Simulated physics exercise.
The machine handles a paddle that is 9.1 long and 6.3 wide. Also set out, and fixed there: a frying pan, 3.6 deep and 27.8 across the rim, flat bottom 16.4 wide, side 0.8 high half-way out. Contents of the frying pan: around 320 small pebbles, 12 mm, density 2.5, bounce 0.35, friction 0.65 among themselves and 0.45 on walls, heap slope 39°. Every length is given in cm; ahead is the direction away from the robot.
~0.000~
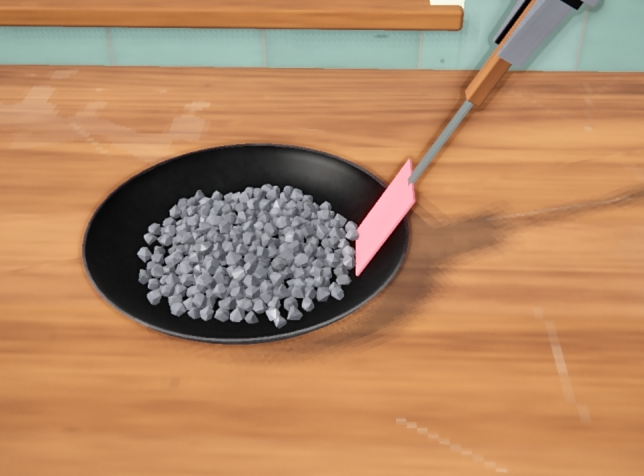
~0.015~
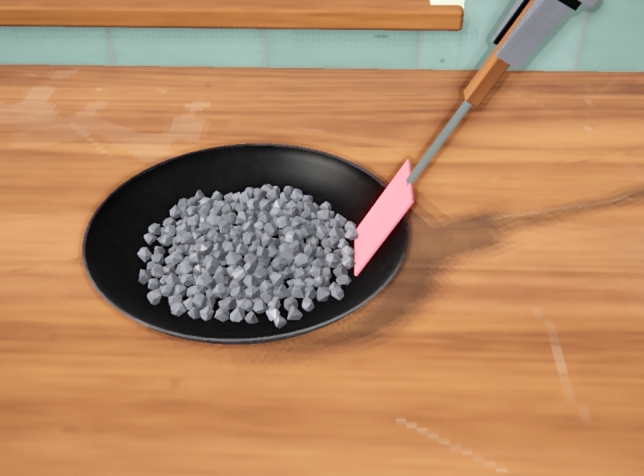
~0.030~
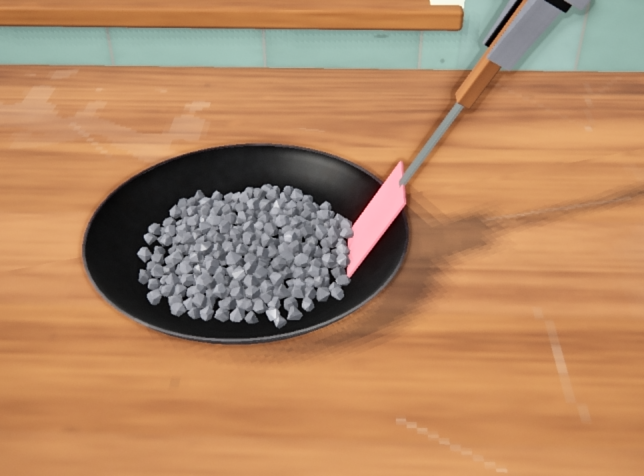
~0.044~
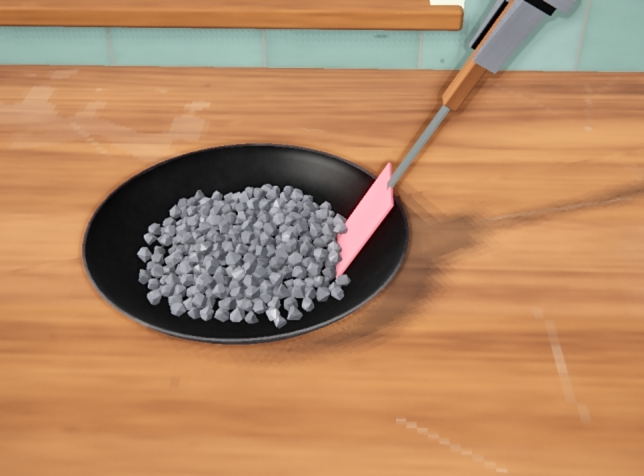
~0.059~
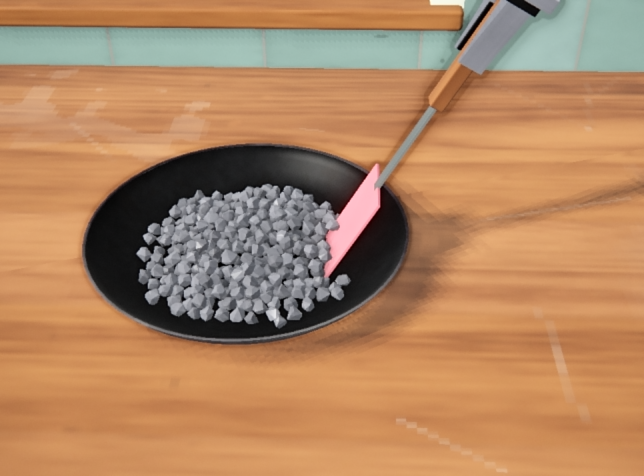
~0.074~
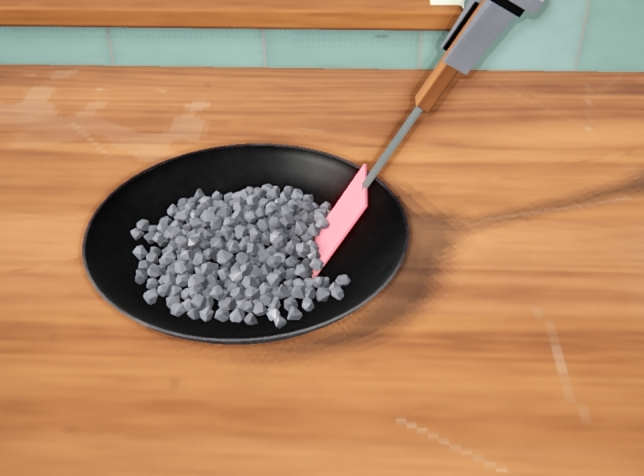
The footage shows a black frying pan of small gray pebbles on a wooden surface as a machine-held pink paddle, at first nearly still, slides left from the pan's right side, pushing the nearby pebbles slightly leftward.
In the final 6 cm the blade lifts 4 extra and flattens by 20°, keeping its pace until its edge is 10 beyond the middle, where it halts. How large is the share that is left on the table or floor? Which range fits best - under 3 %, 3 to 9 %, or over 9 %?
The range that fits: Over 9 %.
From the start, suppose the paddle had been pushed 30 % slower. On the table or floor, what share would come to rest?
Near 10 %.
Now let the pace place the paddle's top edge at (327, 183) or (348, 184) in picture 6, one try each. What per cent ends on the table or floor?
First try about 25 %, second try about 20 %.
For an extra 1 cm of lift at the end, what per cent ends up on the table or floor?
Roughly 20 percent of it.
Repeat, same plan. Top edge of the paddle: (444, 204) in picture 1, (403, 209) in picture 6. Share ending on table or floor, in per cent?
My guess would be close to 10 per cent.
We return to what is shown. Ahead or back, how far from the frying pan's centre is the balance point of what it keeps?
Offset forward: Around 4.0 cm.
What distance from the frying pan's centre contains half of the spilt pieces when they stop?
About 20 cm out from the centre.
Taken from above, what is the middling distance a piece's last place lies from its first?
5 cm.
By 0.16 s, sloping 61°, highest piece 5 above the table; 322 in the frying pan.
By 0.24 s, sloping 55°, highest piece 6 above the table; 317 in the frying pan, 5 on the blade or in flight.
By 0.48 s, sloping 41°, highest piece 4 above the table; 266 in the frying pan, 56 on the table or floor.
By 1.53 s, sloping 41°, highest piece 4 above the table; 266 in the frying pan, 56 on the table or floor.
Final count, 266 in the frying pan, 56 on the table or floor. That is 17 % on the table or floor.
